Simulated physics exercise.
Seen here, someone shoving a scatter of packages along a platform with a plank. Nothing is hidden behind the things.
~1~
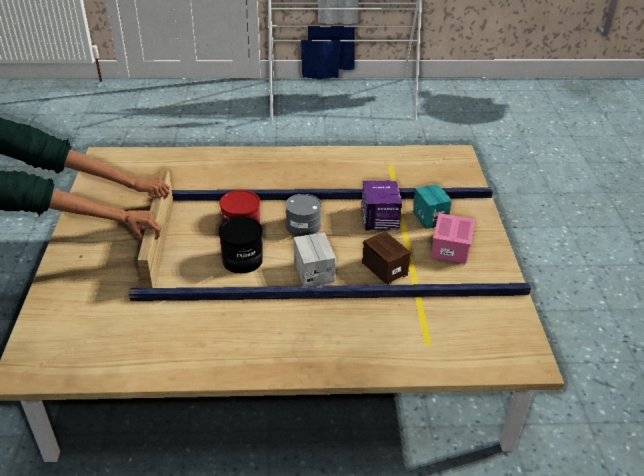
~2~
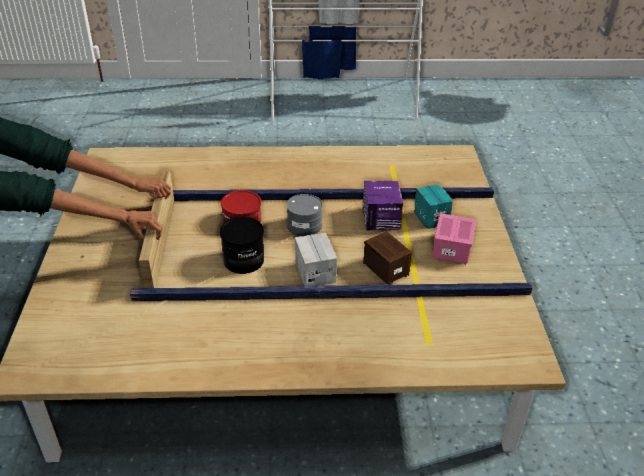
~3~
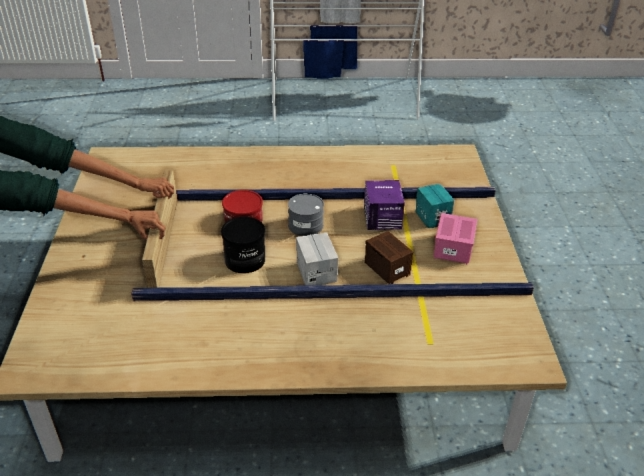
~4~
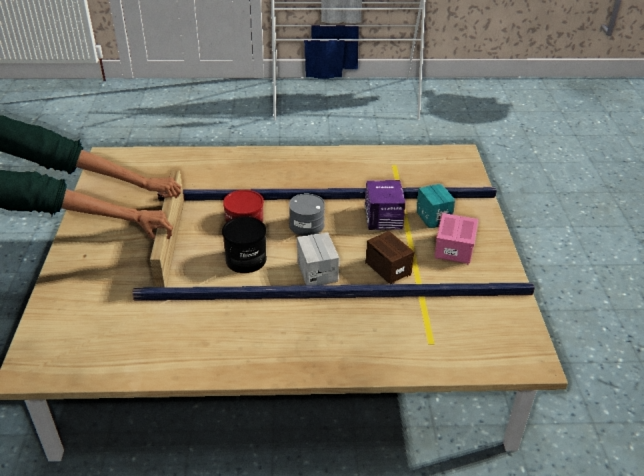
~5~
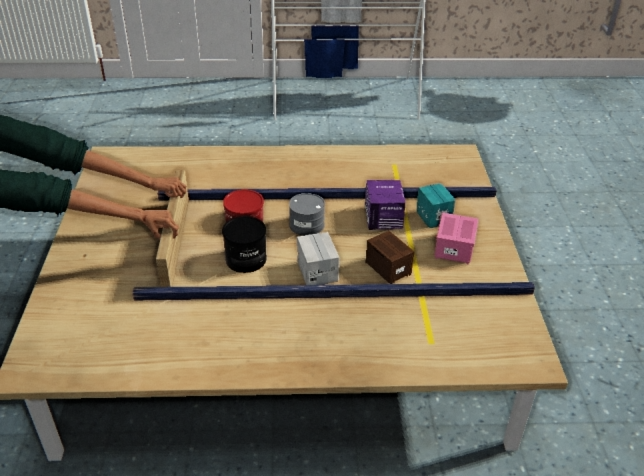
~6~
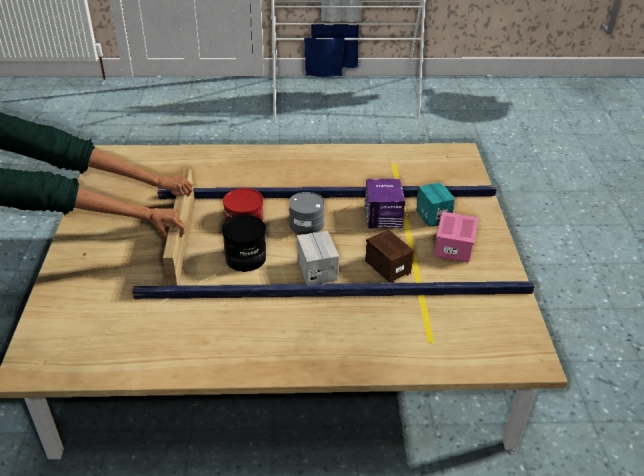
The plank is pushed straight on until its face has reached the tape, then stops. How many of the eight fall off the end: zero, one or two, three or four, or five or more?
In the end the number that fall off is zero.
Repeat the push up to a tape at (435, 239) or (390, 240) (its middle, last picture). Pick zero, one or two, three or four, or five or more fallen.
The falls would be just one or two; no fall at all.
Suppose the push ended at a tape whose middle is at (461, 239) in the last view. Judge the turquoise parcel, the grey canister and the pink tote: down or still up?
The turquoise parcel falls, the grey canister remains up, the pink tote tumbles off.
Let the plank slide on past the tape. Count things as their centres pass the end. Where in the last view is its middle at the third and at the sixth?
About (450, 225), then (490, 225).
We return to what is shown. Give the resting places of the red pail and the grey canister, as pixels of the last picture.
First (425, 207), then (453, 224).
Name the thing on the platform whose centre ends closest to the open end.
The turquoise parcel ends nearest.
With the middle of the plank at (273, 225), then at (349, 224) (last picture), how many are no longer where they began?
4 and 7.
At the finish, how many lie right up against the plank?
It touches 3.
Soon after, none off yet; pink tote at rest near (456, 237); turquoise parcel at rest near (435, 204); purple box at rest near (384, 203).
After that, none off yet; pink tote at rest near (456, 237); turquoise parcel displaced a little near (443, 203); purple box displaced about its own width near (410, 204).
In the end, the number that fall off is zero.
